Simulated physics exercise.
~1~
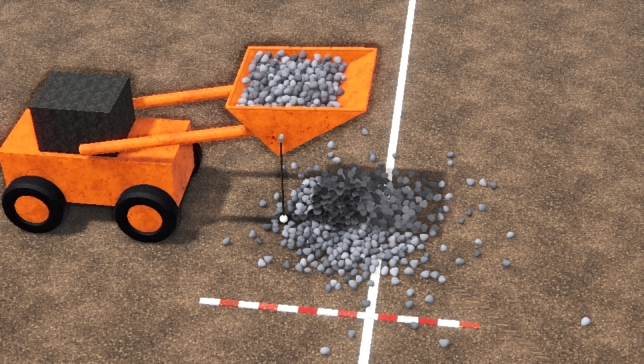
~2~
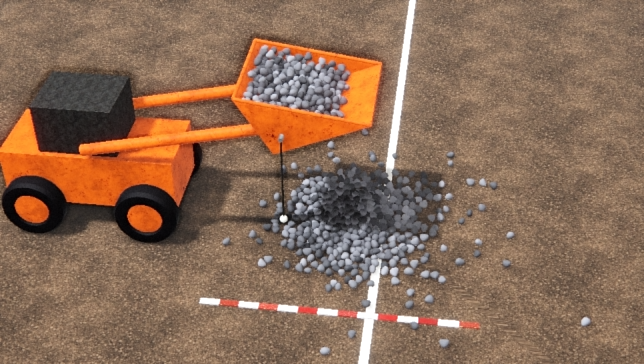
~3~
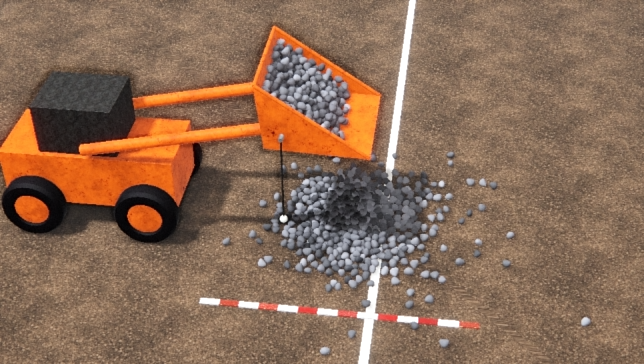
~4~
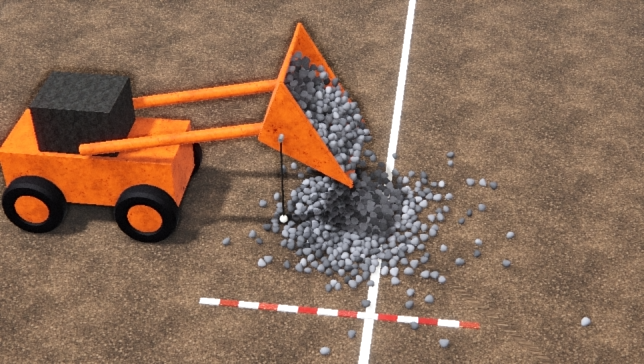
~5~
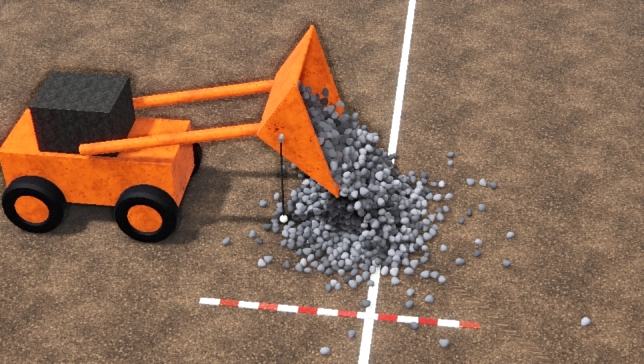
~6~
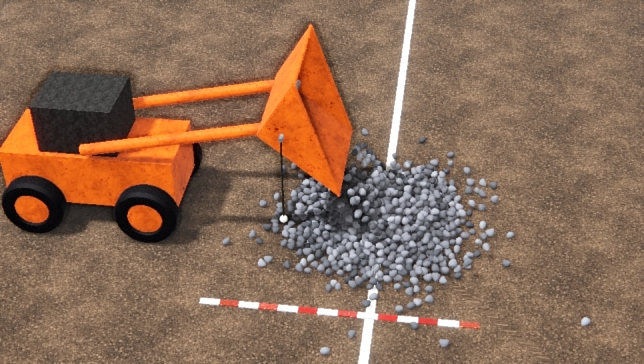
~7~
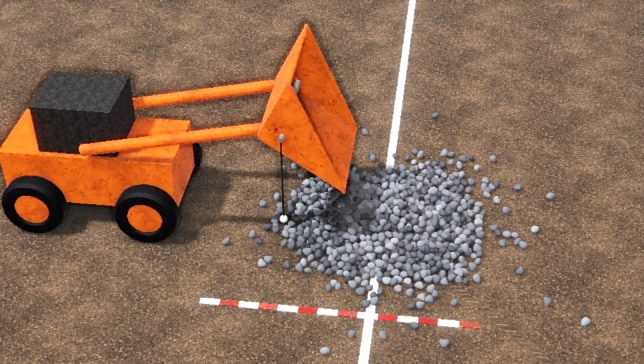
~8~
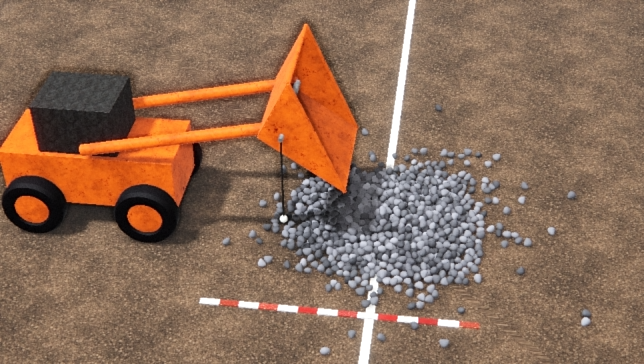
The clip opens on an orange loader with black wheels, its raised bucket full of grey stones above an earlier pile on brown ground. A white line runs beneath the pile, with a red and white striped staff lying across it. The bucket tips forward to the right, slowly at first, then steeply, and the stones slide toward its lower edge. They pour out onto the pile and spread rightward over the line. The bucket rocks slightly while emptying. It ends empty and still tilted, with the widened heap straddling the line and a few stones scattered beyond.
